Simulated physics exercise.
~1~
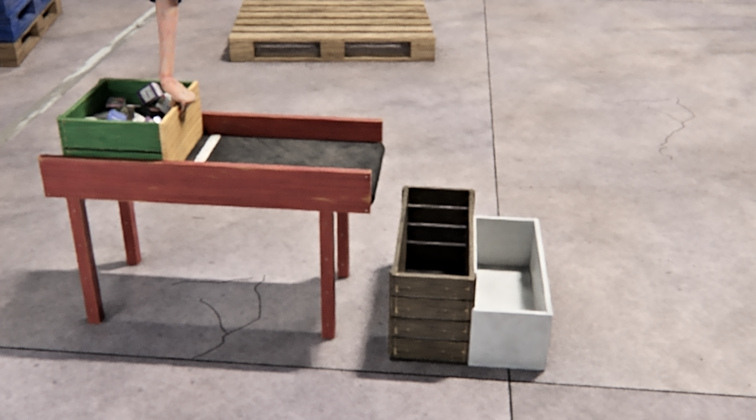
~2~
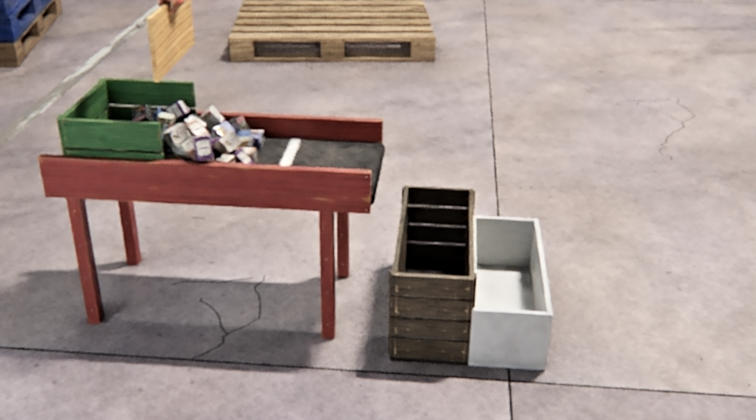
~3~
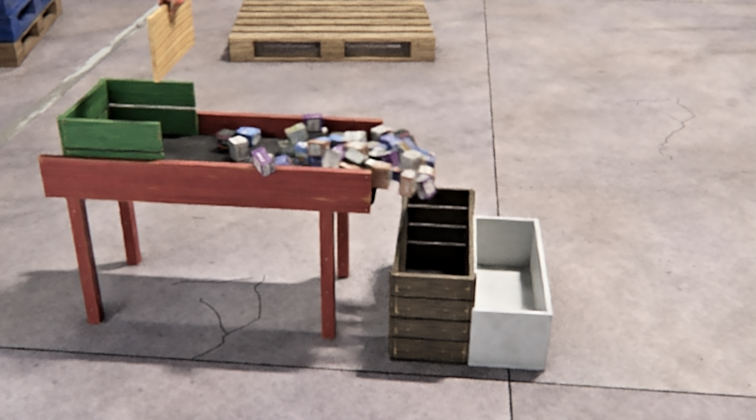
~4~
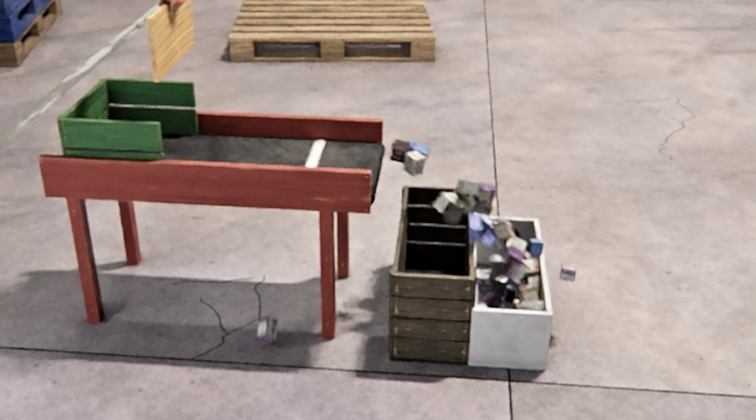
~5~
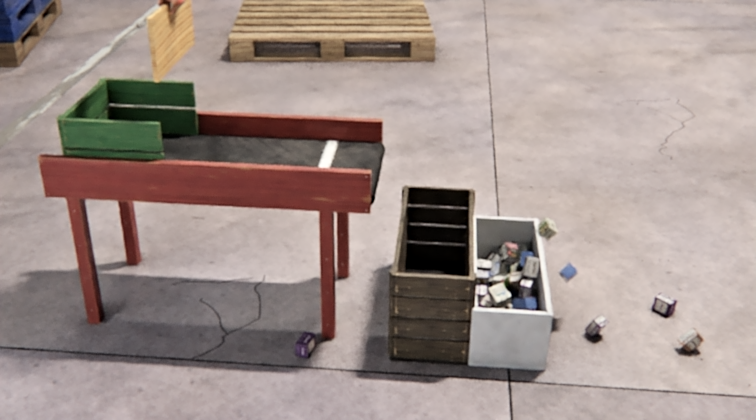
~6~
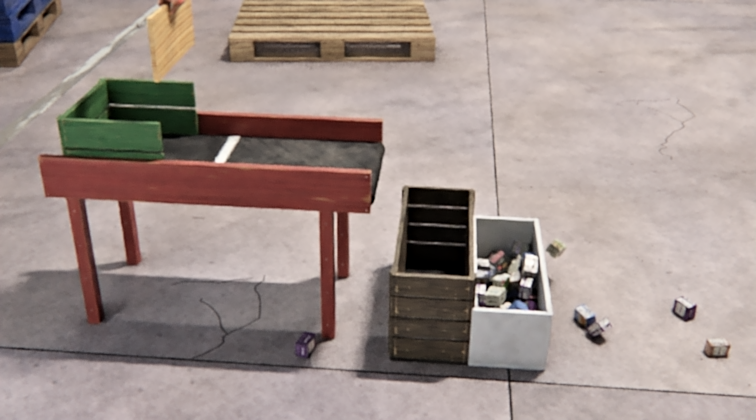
At the start, a hand grips the yellowish wooden gate of a green pen full of small cartons, set on a red-sided table with a dark belt. The gate is lifted clear, and the cartons spill out and ride along the belt to the right in a loose heap. They stream off the far end and fly over the dark slatted tub, most dropping into the white bin beyond it. One carton falls beneath the table, while a few others tumble onto the floor right of the bin. Finally, the dark tub appears empty, the white bin holds nearly all the cartons, and the strays lie scattered.
